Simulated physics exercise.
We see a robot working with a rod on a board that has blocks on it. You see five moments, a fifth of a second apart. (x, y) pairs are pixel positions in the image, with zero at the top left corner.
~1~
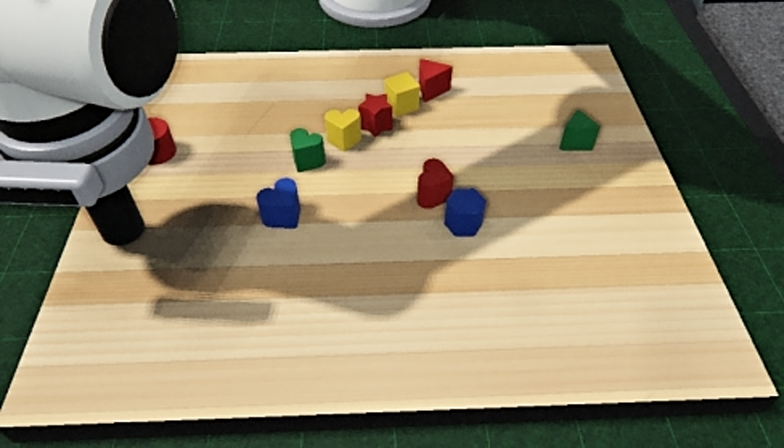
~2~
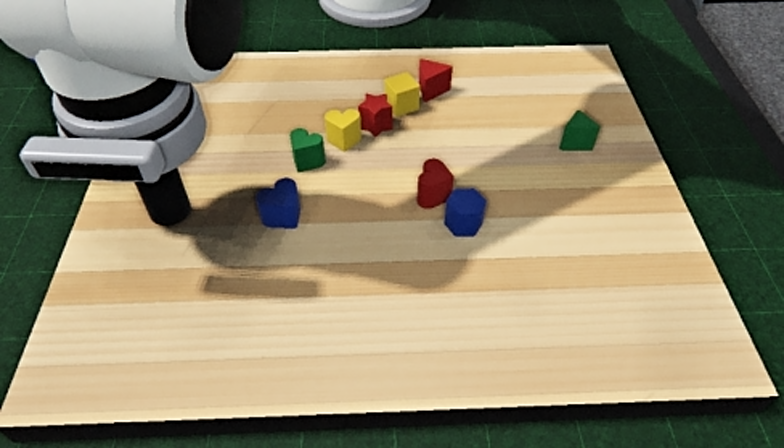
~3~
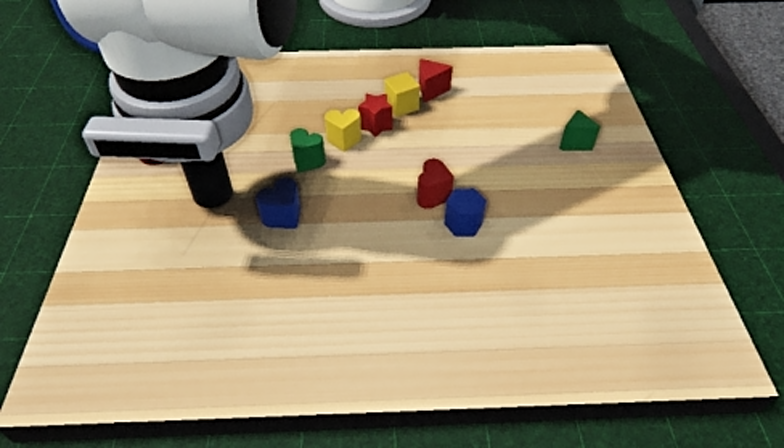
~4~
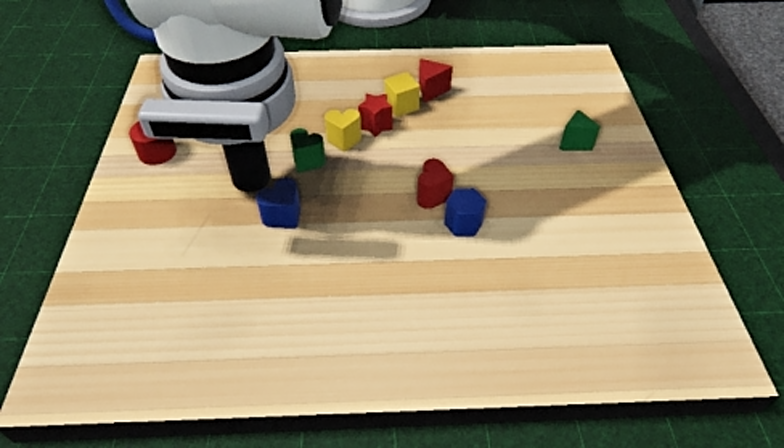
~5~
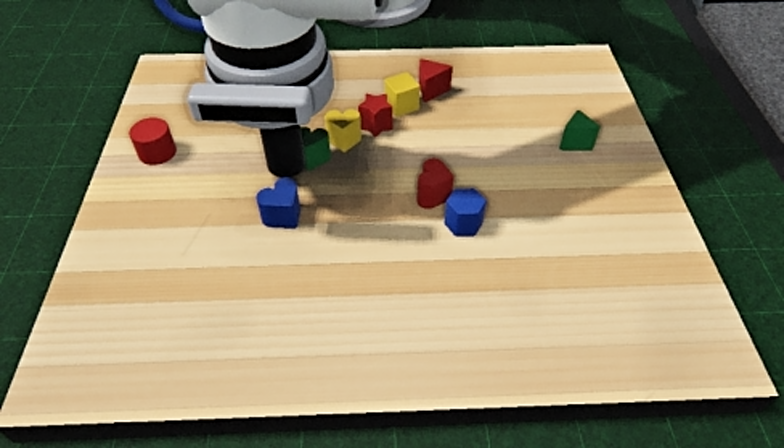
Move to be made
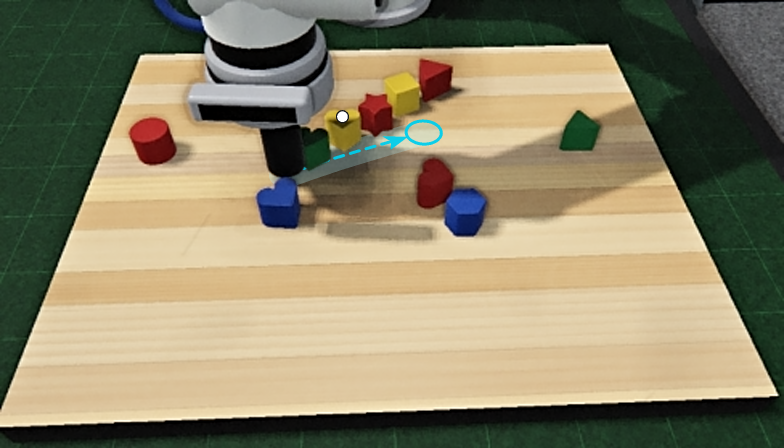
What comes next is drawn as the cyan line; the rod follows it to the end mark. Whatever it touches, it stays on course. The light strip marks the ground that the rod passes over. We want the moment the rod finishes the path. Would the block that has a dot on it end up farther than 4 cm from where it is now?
Yes
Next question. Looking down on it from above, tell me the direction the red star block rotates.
With the clock.
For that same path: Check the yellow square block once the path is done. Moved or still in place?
Somewhere new.
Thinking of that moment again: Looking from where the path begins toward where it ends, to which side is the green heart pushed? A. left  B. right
A (left)
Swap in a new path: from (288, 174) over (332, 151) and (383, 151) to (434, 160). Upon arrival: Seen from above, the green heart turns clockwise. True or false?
The statement is incorrect.
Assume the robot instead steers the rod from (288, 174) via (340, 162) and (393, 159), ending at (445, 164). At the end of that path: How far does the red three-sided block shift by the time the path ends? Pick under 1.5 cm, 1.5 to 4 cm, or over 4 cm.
The distance will be below 1.5 cm.
Drawn move, in a line from (288, 174) to (424, 132); the dot is on the yellow heart.
What follows on the original path. One third of the way, rod (335, 149); green heart (350, 115), turned 40° anticlockwise; yellow heart (361, 97), turned 30° anticlockwise; red star block (388, 94), turned 50° clockwise; yellow square block (407, 80).
Two thirds of the way, rod (381, 136); green heart (366, 103), turned 75° anticlockwise; yellow heart (362, 85), turned 45° anticlockwise; red star block (390, 90), turned 60° clockwise; yellow square block (411, 79).
At the end, rod (424, 123); green heart (366, 103), turned 75° anticlockwise; yellow heart (362, 85), turned 45° anticlockwise; red star block (390, 90), turned 60° clockwise; yellow square block (411, 79).
